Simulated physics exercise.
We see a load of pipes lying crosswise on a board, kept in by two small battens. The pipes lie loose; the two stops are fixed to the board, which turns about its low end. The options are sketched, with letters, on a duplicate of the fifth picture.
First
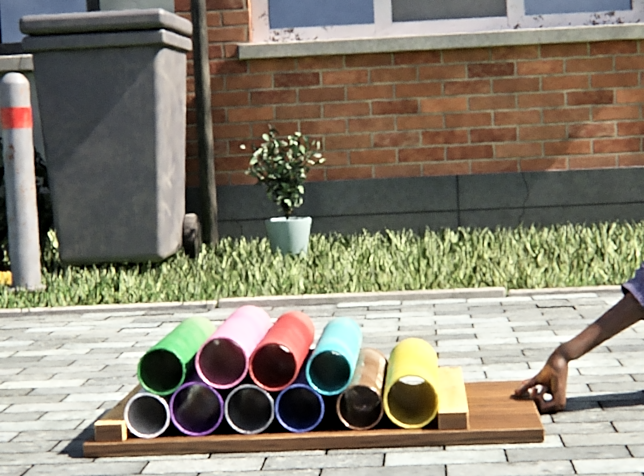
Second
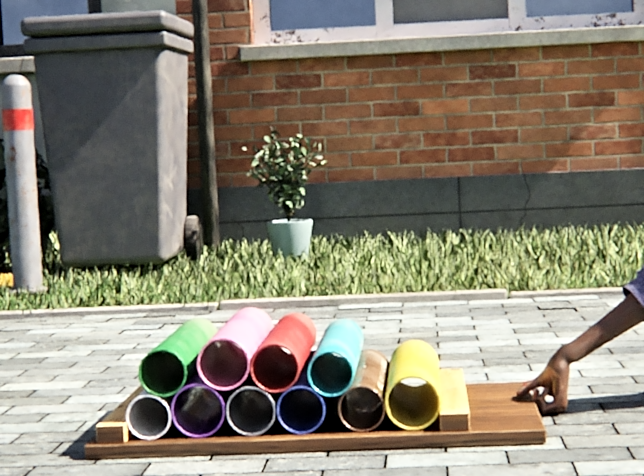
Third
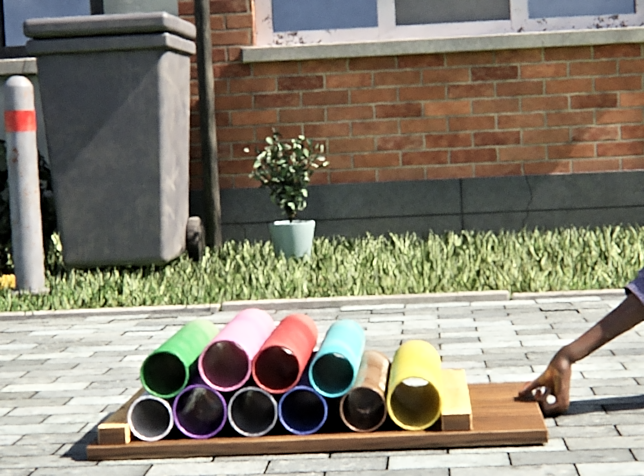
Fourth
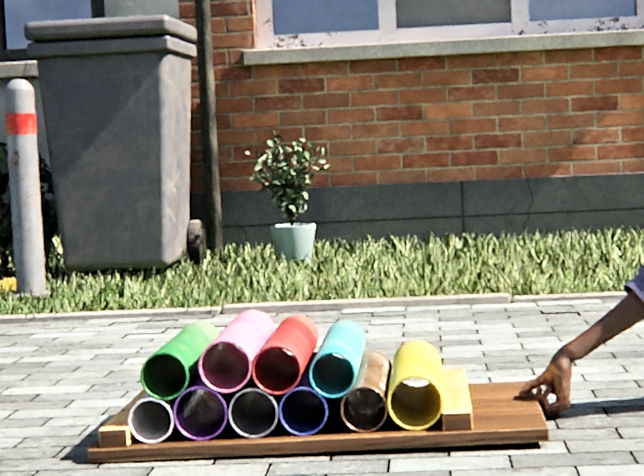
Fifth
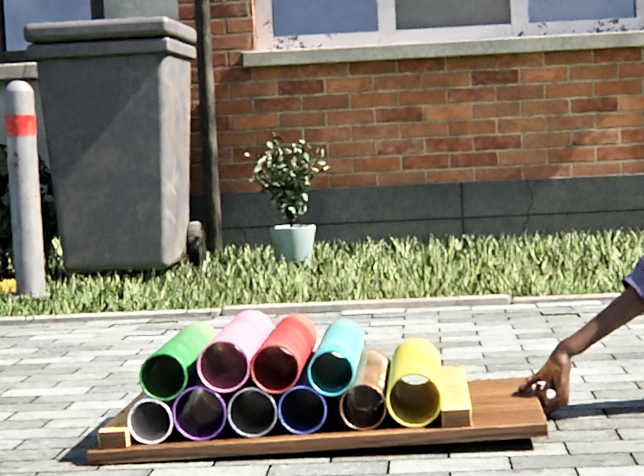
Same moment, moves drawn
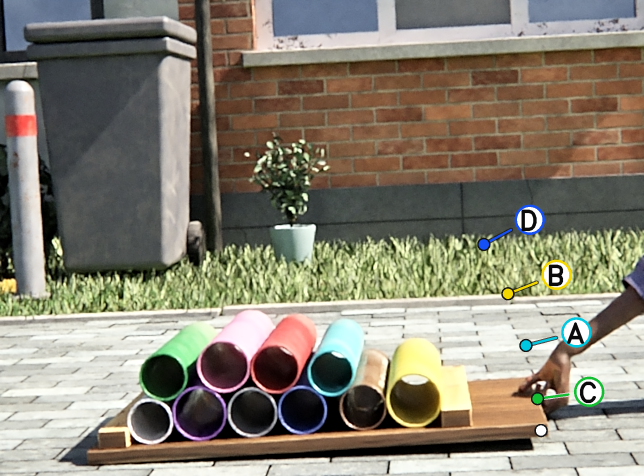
On a paved yard, a hand slightly raises the right end of a board holding coloured pipes.
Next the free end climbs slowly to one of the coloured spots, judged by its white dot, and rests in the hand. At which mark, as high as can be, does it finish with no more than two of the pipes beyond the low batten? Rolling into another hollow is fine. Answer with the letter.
It can be raised to D.
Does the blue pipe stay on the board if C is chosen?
Yes, with C.
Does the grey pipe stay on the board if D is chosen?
Yes, with D.
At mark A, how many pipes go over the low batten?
It comes to none.
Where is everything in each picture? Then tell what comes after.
Green pipe (161, 371); red pipe (274, 367); pink pipe (222, 362), in the first frame.
Pink pipe (224, 364); turquoise pipe (331, 373), in the second frame.
Board (324, 410); brown pipe (364, 409); yellow pipe (415, 403); blue pipe (303, 411), in the third frame.
Board (325, 410); purple pipe (201, 413), in the fourth frame.
Board (324, 409); purple pipe (200, 414), in the fifth frame.
On the marked copy, A at (526, 345); B at (508, 294); C at (538, 399); D at (484, 244); the white dot at (541, 431).
Following D. Soon after the start, board at 16°.
Later, board at 26°.
In the end, board at 26°, one over the low batten (green).
As for the rest, A none over the low batten; B none over the low batten; C none over the low batten.
